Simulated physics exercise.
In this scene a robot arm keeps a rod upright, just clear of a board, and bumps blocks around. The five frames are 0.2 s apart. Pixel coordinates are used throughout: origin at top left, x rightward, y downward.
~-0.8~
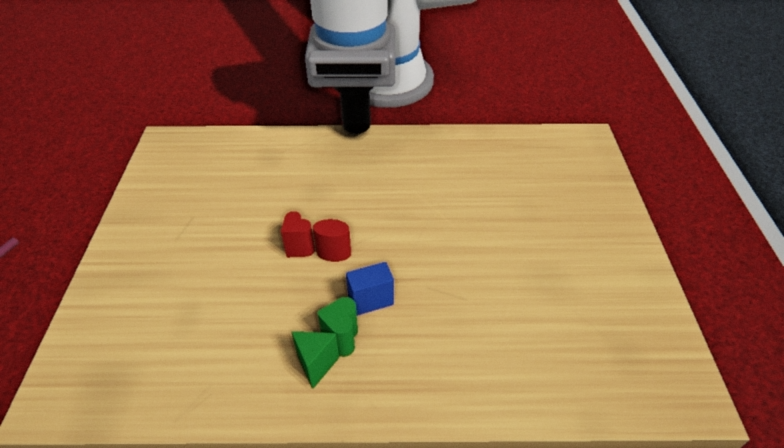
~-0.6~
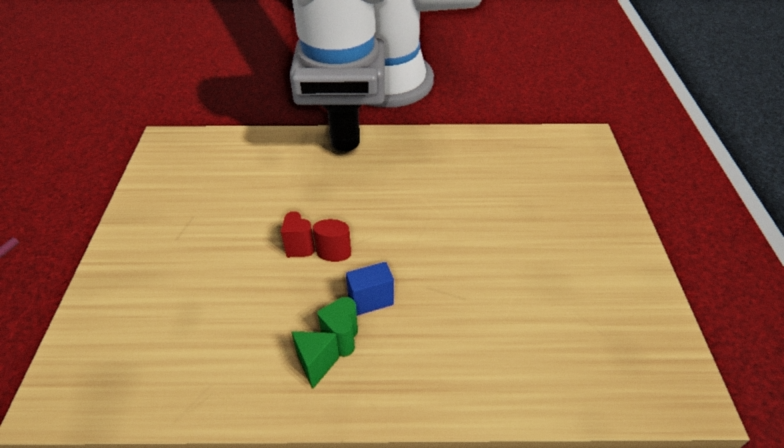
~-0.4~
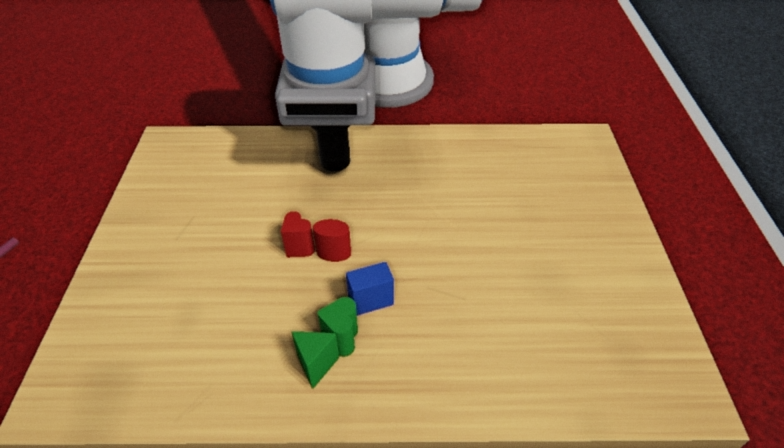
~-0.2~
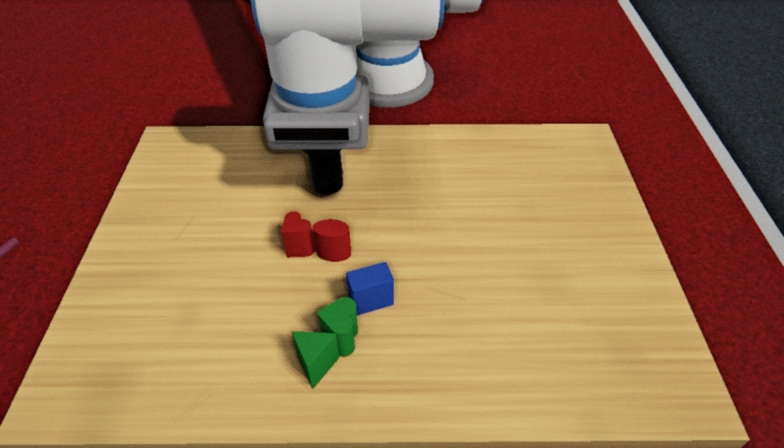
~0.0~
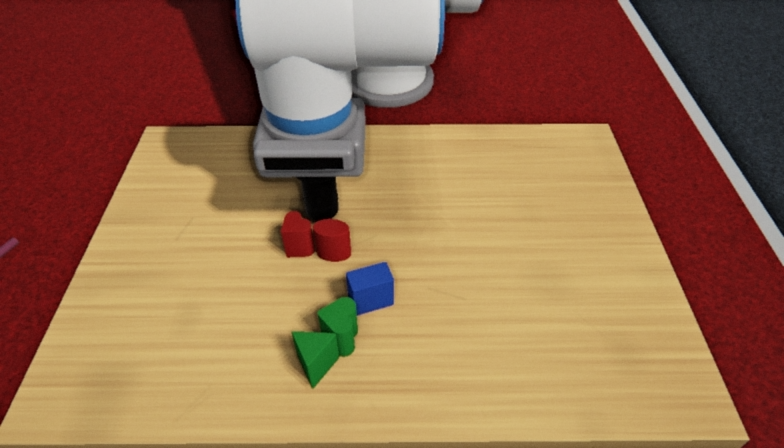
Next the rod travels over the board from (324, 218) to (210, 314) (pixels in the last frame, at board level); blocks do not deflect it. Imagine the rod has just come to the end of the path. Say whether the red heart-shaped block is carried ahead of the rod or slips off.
At the end of the path, the rod has already lost the red heart-shaped block, which lies beside or behind it.
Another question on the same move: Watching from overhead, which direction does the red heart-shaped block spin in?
Answer: Against the clock.
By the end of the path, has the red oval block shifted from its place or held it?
From what I can tell, it will keep its place.
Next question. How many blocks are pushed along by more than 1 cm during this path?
The answer is one block, counting only moves over 1 cm.
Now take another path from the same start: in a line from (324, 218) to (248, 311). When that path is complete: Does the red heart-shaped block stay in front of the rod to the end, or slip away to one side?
It will keep going ahead of the rod.
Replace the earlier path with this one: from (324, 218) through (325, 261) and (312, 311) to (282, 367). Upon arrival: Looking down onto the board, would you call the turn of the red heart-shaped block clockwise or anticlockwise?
The sense of turning is clockwise.
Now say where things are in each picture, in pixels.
In the first frame, rod tip (357, 126); block tops, red heart-shaped block (295, 222); red oval block (331, 227).
In the second frame, rod (346, 143); blocks unchanged.
In the third frame, rod (336, 163); blocks unchanged.
In the fourth frame, rod (328, 185); blocks unchanged.
In the fifth frame, rod (323, 210); red heart-shaped block (295, 222); red oval block (331, 227).
What follows on the original path. One third of the way, rod (287, 240); red heart-shaped block (282, 243), turned 50° anticlockwise.
Two thirds of the way, rod (248, 272); red heart-shaped block (271, 262), turned 100° anticlockwise.
At the end, rod (206, 307); red heart-shaped block (271, 262), turned 100° anticlockwise; red oval block in place.
